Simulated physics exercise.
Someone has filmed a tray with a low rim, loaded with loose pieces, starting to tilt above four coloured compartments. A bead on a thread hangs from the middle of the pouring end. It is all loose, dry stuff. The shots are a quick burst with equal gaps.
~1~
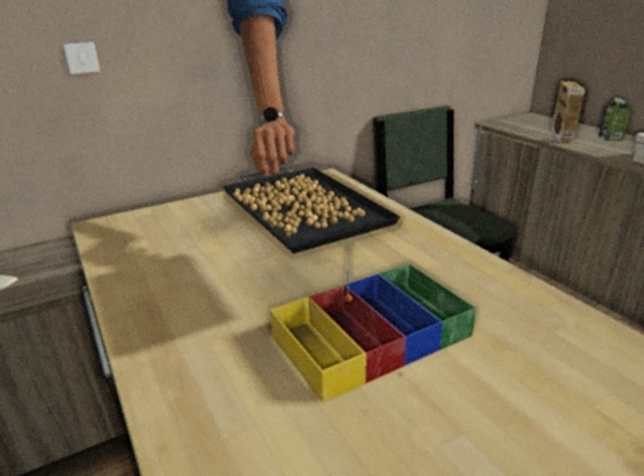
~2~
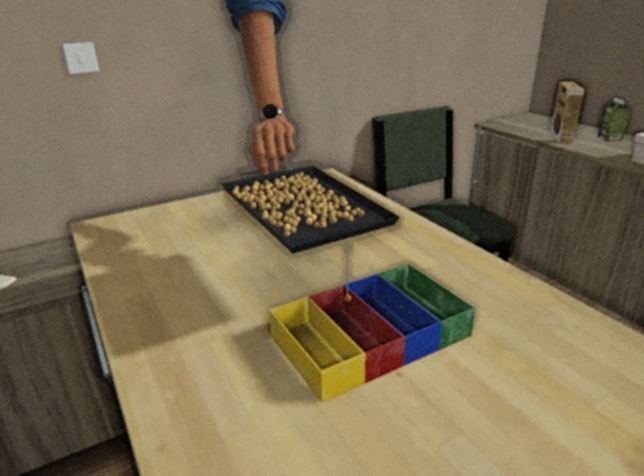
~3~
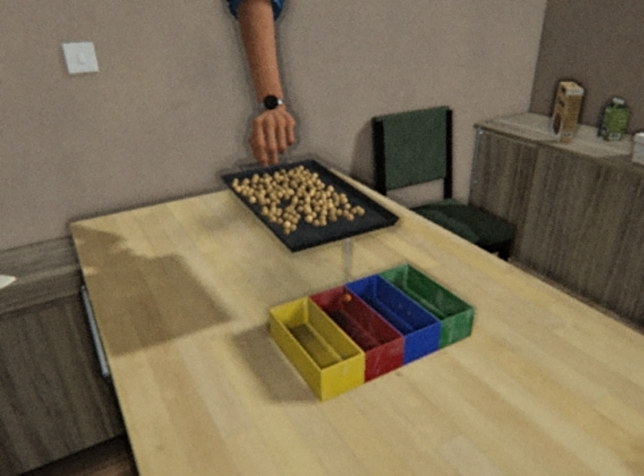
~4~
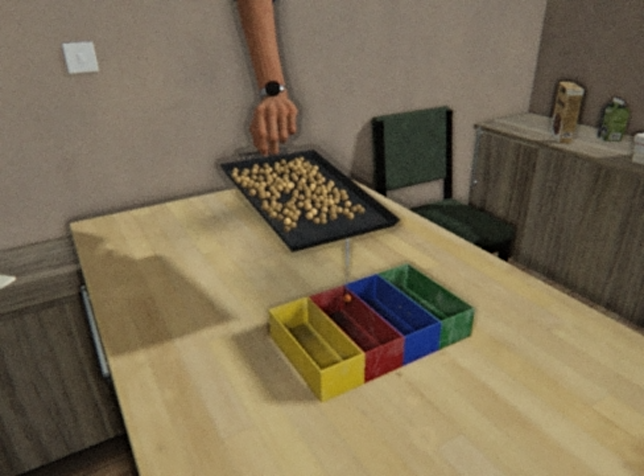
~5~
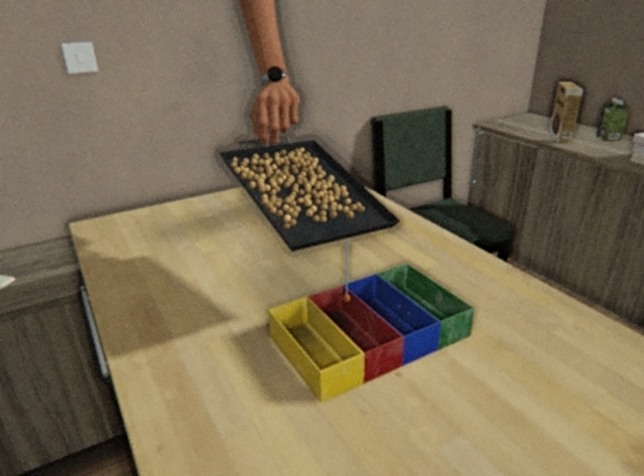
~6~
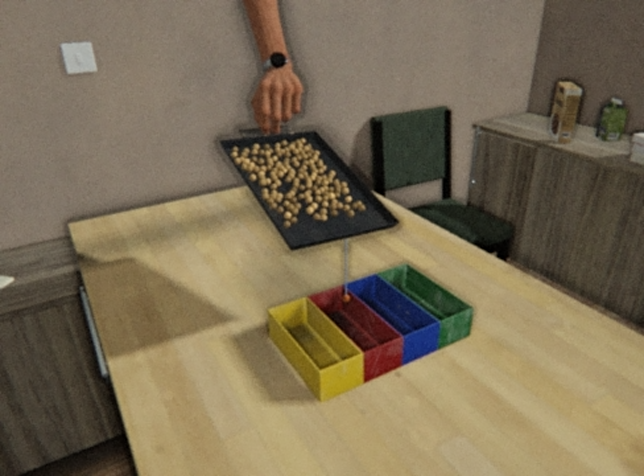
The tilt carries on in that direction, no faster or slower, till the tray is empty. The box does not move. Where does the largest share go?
Fullest: The blue cell.
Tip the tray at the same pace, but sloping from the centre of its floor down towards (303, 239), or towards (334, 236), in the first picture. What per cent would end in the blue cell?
In turn 0 and 20 in a hundred.
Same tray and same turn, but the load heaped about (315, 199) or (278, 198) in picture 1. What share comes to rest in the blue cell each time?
First some 50, then 40 per cent.
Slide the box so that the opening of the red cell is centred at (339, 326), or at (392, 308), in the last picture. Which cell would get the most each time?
At the first place the blue one, at the second the red one.
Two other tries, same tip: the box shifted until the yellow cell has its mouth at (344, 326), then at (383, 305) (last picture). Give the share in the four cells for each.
Near 100 % and 70 %.
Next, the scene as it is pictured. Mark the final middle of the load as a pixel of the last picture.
Close to (390, 338).
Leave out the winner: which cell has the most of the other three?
It is the red cell.
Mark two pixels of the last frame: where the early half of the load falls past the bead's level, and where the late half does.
First near (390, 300), later near (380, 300).
Soon after the last picture, tray tipped steeply; most on the tray; a stray few in the blue cell; a stray few in the green cell; about a quarter falling or outside the box.
A little later, tray tipped right over; about a quarter on the tray; about a quarter in the blue cell; a small part in the red cell; a small part in the green cell; a stray few in the yellow cell; about a quarter falling or outside the box.
Later still, tray tipped past a quarter turn; about half in the blue cell; about a third in the red cell; a small part in the green cell; a small part in the yellow cell.
At rest, tray tipped past a quarter turn; about half in the blue cell; about a third in the red cell; a small part in the green cell; a small part in the yellow cell.
